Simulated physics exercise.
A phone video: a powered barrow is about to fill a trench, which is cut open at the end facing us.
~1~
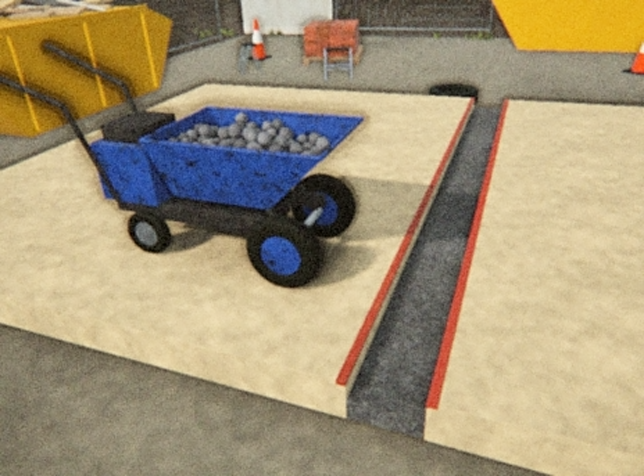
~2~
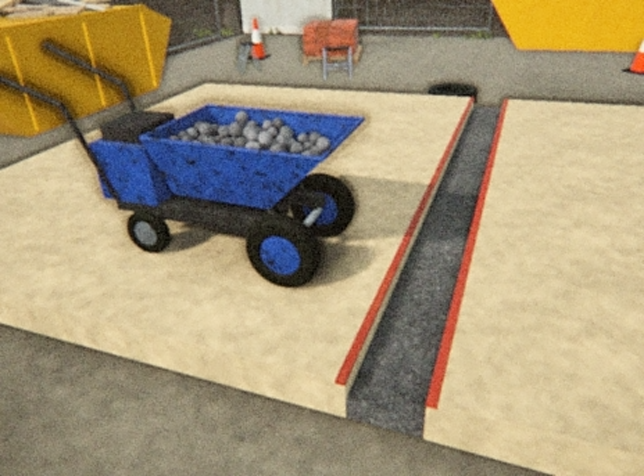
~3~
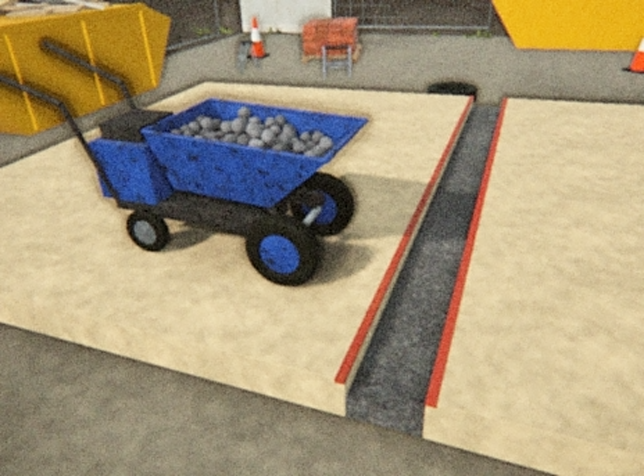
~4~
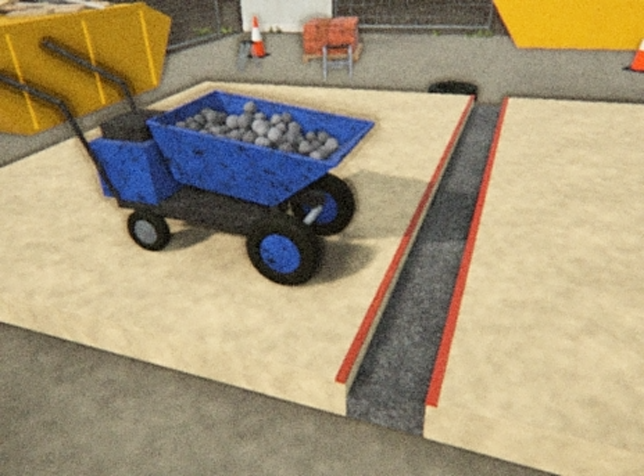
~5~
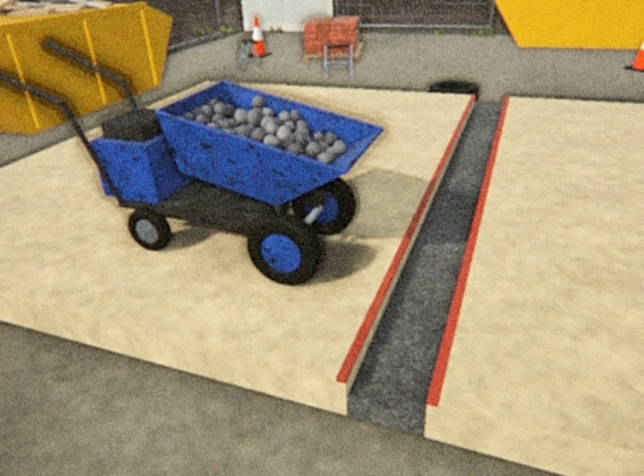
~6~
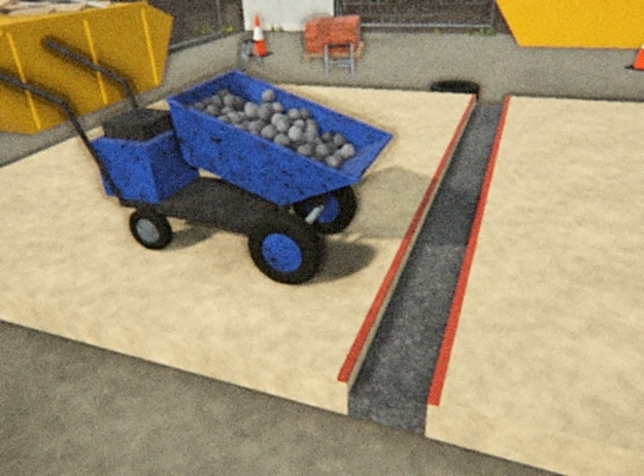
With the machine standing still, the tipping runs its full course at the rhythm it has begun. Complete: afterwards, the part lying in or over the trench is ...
... the majority.
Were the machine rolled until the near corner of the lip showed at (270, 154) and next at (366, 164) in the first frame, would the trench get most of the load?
The first try ends with the greater portion between the edges, the second with the lesser portion.
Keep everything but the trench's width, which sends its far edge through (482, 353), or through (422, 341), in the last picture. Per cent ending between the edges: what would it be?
In order: Near 90, then 40 percent.
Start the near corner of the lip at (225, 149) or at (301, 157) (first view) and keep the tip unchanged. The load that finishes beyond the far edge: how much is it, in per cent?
Some 0 % then some 10 %.
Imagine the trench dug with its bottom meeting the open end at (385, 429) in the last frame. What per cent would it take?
About 80 percent.
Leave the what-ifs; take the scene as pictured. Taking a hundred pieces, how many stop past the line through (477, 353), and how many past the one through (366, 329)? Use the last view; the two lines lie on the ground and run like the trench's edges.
In turn 20 and 100 in a hundred.
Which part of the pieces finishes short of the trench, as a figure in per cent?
Roughly 0 percent of the pieces, I think.
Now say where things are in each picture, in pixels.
Lip of the skip at (321, 159), level; top of the load at (234, 144), round cobbles; first edge of the trench at (363, 332); far edge at (446, 349), the trench over half as wide as the skip, and shallow for its width, in the first frame.
Lip of the skip at (322, 160), level; top of the load at (235, 143), in the second frame.
Lip of the skip at (326, 161), tipped barely; top of the load at (237, 140), in the third frame.
Lip of the skip at (335, 166), tipped a little; top of the load at (217, 133), in the fourth frame.
Lip of the skip at (345, 172), tipped a little; top of the load at (243, 117), in the fifth frame.
Lip of the skip at (356, 181), tipped clearly; top of the load at (242, 119); first edge of the trench at (365, 328); far edge at (447, 346), in the sixth frame.
Soon after the last picture, skip tipped steeply; all in the skip.
A little later, skip tipped steeply; most in the skip; a small part in or heaped over the trench; a stray few beyond it; a stray few falling.
Later still, skip tipped right over; a small part in the skip; about two thirds in or heaped over the trench; about a third beyond it.
By the end, skip tipped right over; a stray few in the skip; about two thirds in or heaped over the trench; about a third beyond it.
